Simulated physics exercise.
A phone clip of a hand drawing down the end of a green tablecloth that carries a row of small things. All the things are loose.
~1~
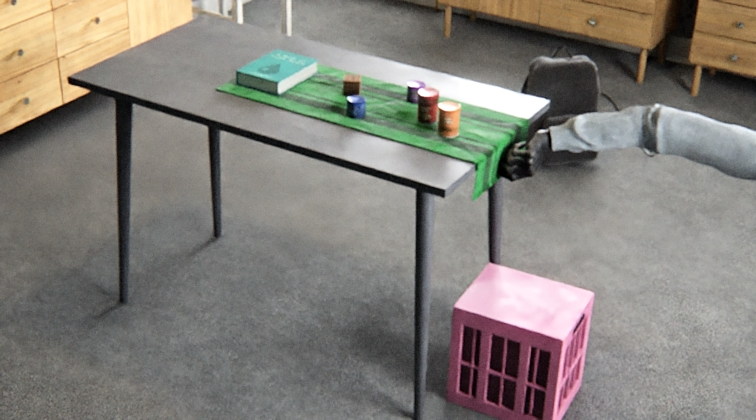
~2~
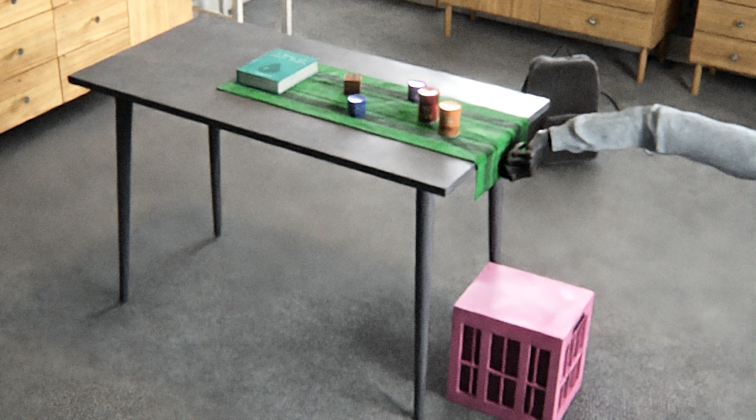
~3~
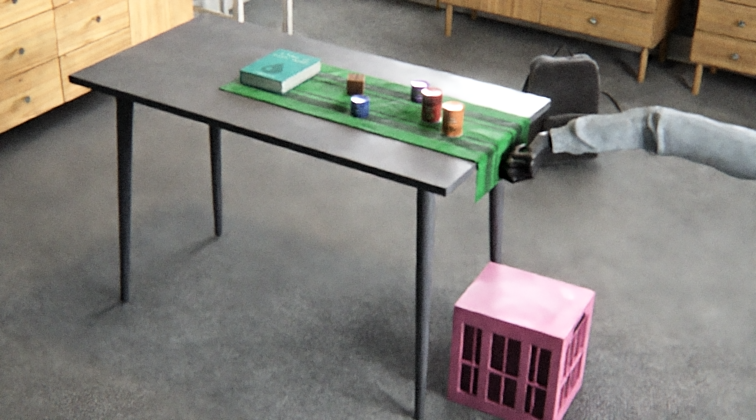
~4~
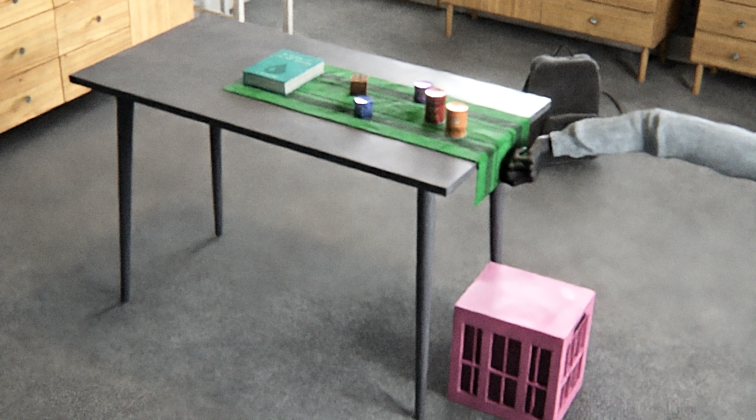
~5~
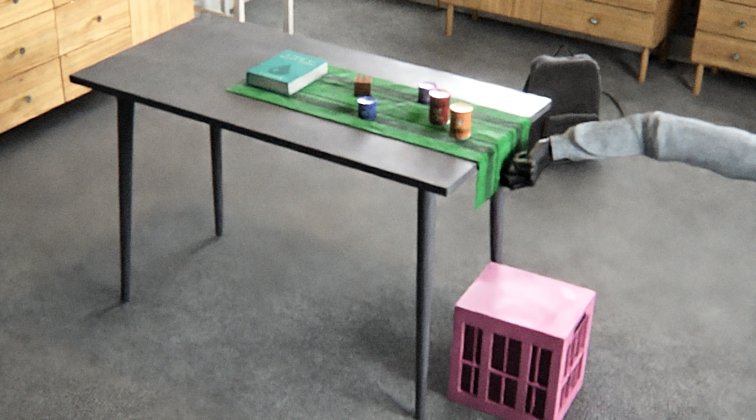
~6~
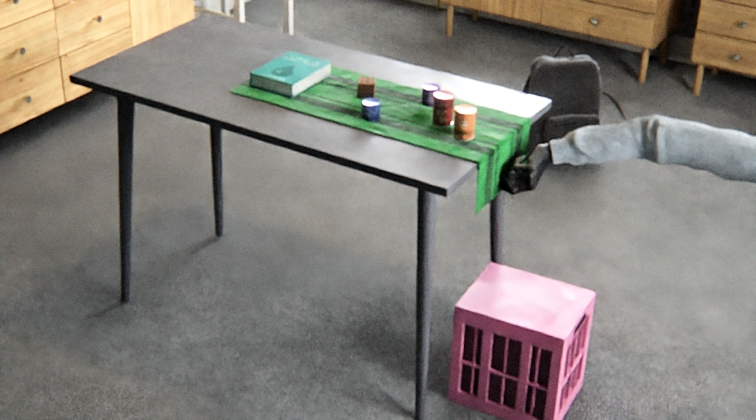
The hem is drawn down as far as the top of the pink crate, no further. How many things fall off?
The table loses three.
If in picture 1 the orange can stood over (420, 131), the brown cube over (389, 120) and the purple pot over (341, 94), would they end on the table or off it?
The orange can comes down; the brown cube drops off; the purple pot remains up.
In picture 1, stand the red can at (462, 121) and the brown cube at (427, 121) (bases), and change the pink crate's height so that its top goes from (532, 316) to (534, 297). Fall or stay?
The red can is carried off; the brown cube comes down.
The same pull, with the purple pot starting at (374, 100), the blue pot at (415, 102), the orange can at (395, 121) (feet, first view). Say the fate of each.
The purple pot keeps its place on top, the blue pot goes over, the orange can comes down.
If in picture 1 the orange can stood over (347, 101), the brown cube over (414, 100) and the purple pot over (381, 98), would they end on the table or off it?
The orange can keeps its place on top; the brown cube is carried off; the purple pot holds on.
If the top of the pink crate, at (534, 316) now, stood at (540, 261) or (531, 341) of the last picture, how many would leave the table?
It would be 1 and 4.
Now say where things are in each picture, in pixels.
The first frame shows hem (473, 201); orange can (450, 106); red can (429, 92); purple pot (417, 84); blue pot (357, 99); brown cube (352, 78); top of the crate (532, 316).
The second frame shows hem (474, 201); orange can (450, 105).
The third frame shows hem (475, 203); red can (432, 91).
The fourth frame shows hem (474, 207); purple pot (424, 84); top of the crate (533, 315).
The fifth frame shows hem (475, 210); blue pot (368, 100).
The sixth frame shows hem (475, 215); orange can (466, 109); red can (444, 94); purple pot (432, 86); blue pot (372, 102); brown cube (367, 80).
A little later, hem near (499, 232); orange can gone.
Next, hem near (497, 269); orange can and red can gone.
Later still, hem on the crate; orange can, red can and purple pot gone.
When it is over, hem on the crate; orange can, red can and purple pot gone. The count of fallen things is three.
